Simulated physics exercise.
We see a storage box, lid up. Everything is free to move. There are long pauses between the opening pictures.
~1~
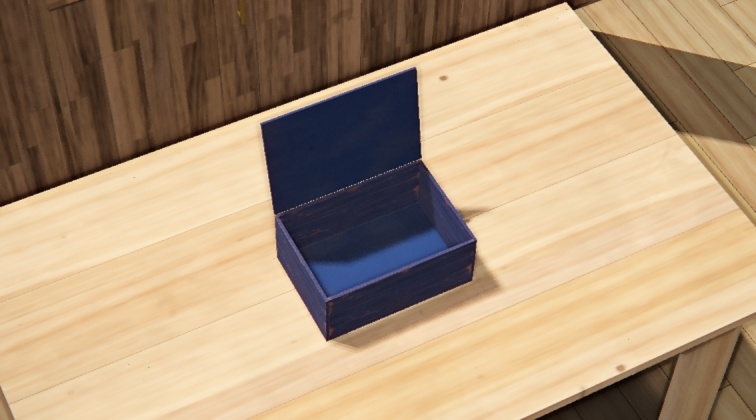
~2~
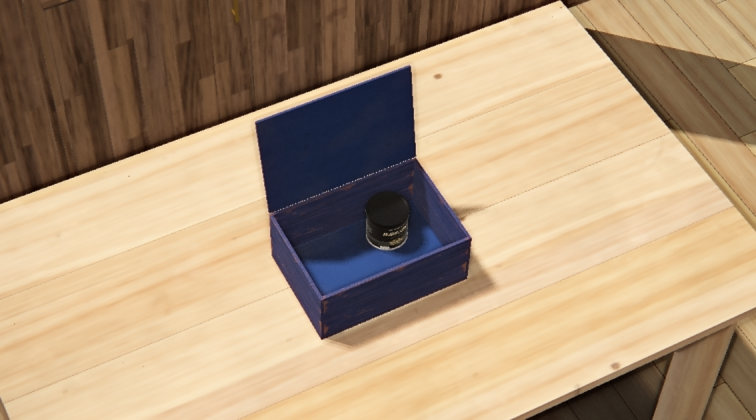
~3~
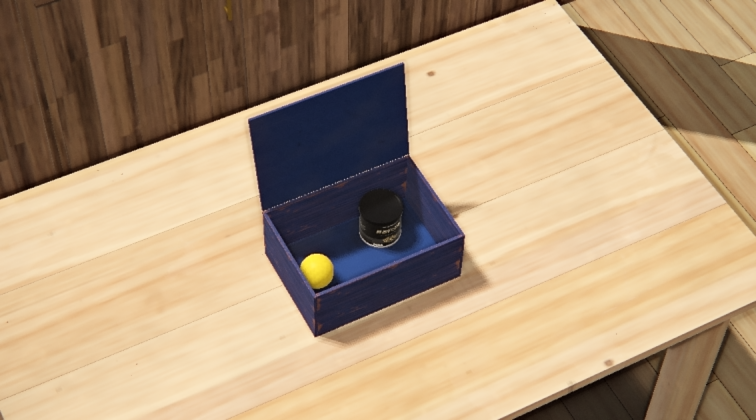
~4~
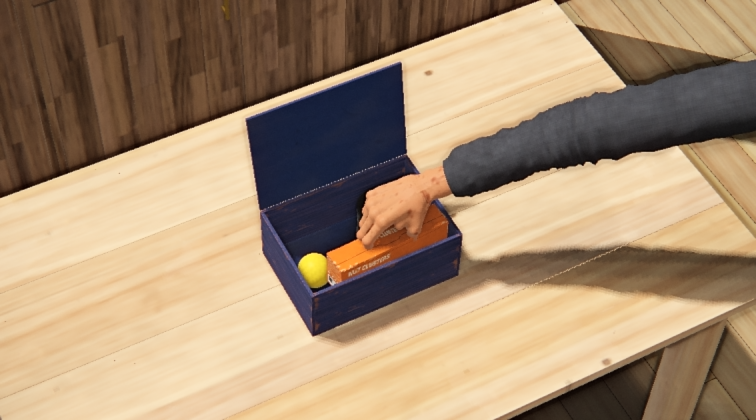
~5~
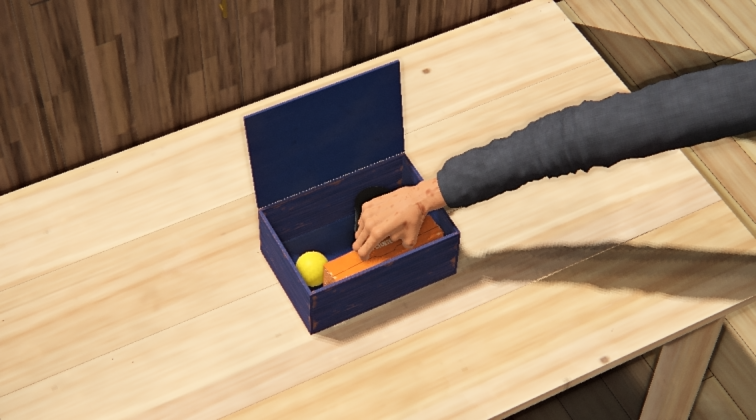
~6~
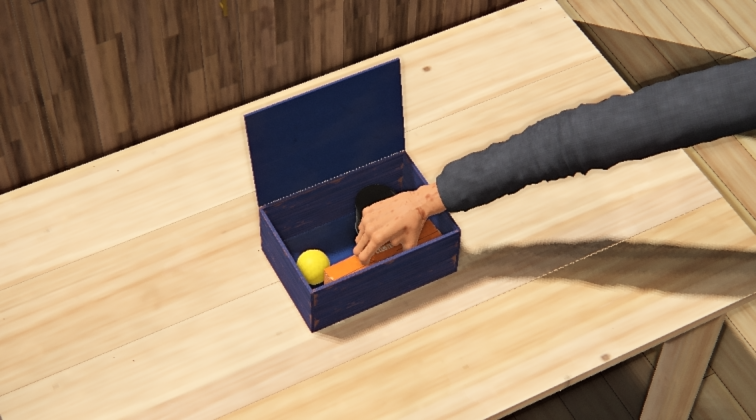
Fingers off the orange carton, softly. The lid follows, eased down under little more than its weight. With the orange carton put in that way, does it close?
Outcome: The lid shuts flat.
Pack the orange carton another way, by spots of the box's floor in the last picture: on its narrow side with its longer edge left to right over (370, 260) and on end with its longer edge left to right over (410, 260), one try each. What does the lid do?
First try: It shuts flat; second try: It is held up.
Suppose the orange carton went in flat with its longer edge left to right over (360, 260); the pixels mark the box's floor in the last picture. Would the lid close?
Then it closes.
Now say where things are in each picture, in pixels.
In the first frame, the last thing is not in view yet.
In the second frame, the last thing is not in view yet.
In the third frame, the last thing is not in view yet; yellow lemon (317, 271).
The fourth frame shows coming down; orange carton (388, 250).
The fifth frame shows coming down.
The sixth frame shows in place under the hand; yellow lemon (313, 267).
Then, 1.20 s on from there, lid starting down.
Then, 1.60 s on from there, lid 57° above the rim.
Then, 1.80 s on from there, lid 39° above the rim.
Then, 2.10 s on from there, lid 5° above the rim.
In the end, lid shut; all 3 unmoved. At the end, from the last picture's camera, orange carton near (384, 266).
